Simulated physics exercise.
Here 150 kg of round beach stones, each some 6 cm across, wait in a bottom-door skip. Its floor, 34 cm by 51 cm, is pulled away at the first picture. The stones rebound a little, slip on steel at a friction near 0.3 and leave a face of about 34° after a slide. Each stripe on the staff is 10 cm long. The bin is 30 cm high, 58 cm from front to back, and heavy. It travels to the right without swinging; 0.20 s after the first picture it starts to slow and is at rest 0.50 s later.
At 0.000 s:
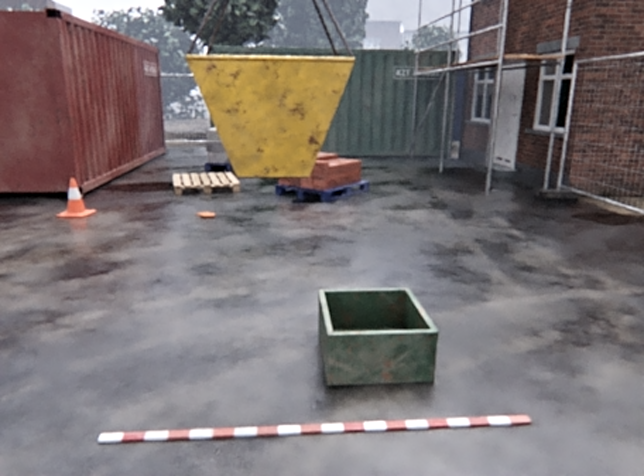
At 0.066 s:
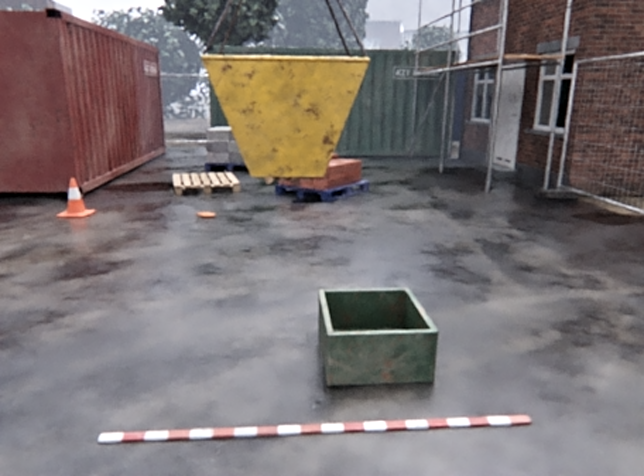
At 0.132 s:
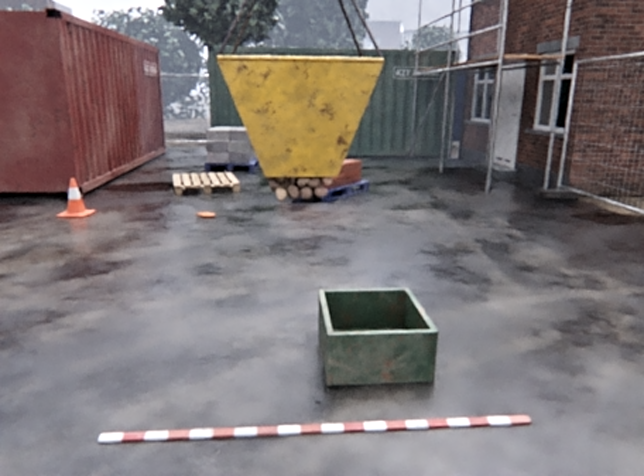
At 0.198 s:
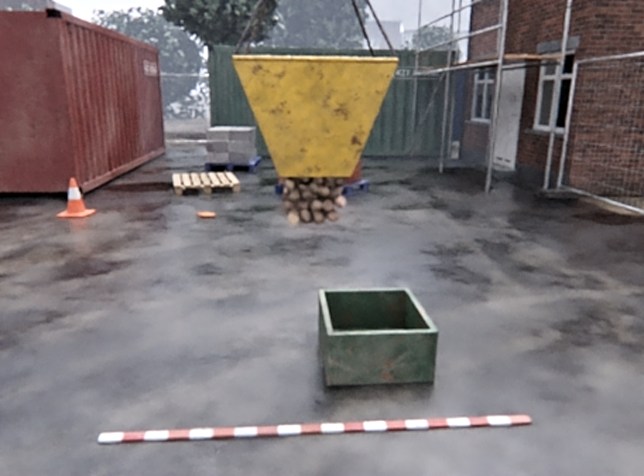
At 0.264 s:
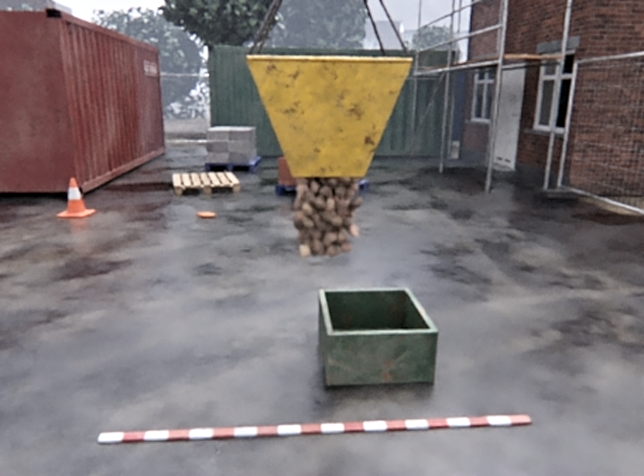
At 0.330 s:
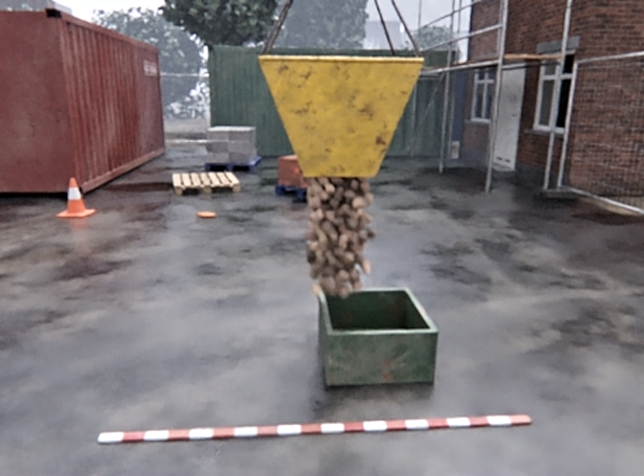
Yellow skip hanging from cables moving steadily right across a wet yard, round brownish stones pouring from its open bottom in a lengthening stream.
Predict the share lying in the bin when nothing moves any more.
Some 87 per cent of it.
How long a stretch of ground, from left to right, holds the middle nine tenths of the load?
About 60 cm.
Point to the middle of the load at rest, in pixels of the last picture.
Their middle is at about (374, 328).
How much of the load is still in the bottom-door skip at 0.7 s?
Roughly 0 per cent is still inside.
After 0.7 s, 0 % in the bottom-door skip, 98 % falling or lying in the bin, 2 % falling or lying beside or right of the bin; the stones farthest right are at (413, 324).
After 1.1 s, 0 % in the bottom-door skip, 3 % falling or lying left of the bin, 88 % falling or lying in the bin, 9 % falling or lying beside or right of the bin; the stones farthest right are at (490, 344).
After 1.7 s, 0 % in the bottom-door skip, 3 % falling or lying left of the bin, 87 % falling or lying in the bin, 9 % falling or lying beside or right of the bin; the stones farthest right are at (526, 334).
After 2.6 s, 0 % in the bottom-door skip, 3 % falling or lying left of the bin, 87 % falling or lying in the bin, 9 % falling or lying beside or right of the bin; the stones farthest right are at (527, 334).
After 4.5 s, 0 % in the bottom-door skip, 3 % left of the bin, 87 % in the bin, 9 % beside or right of the bin; the stones farthest right are at (527, 334).
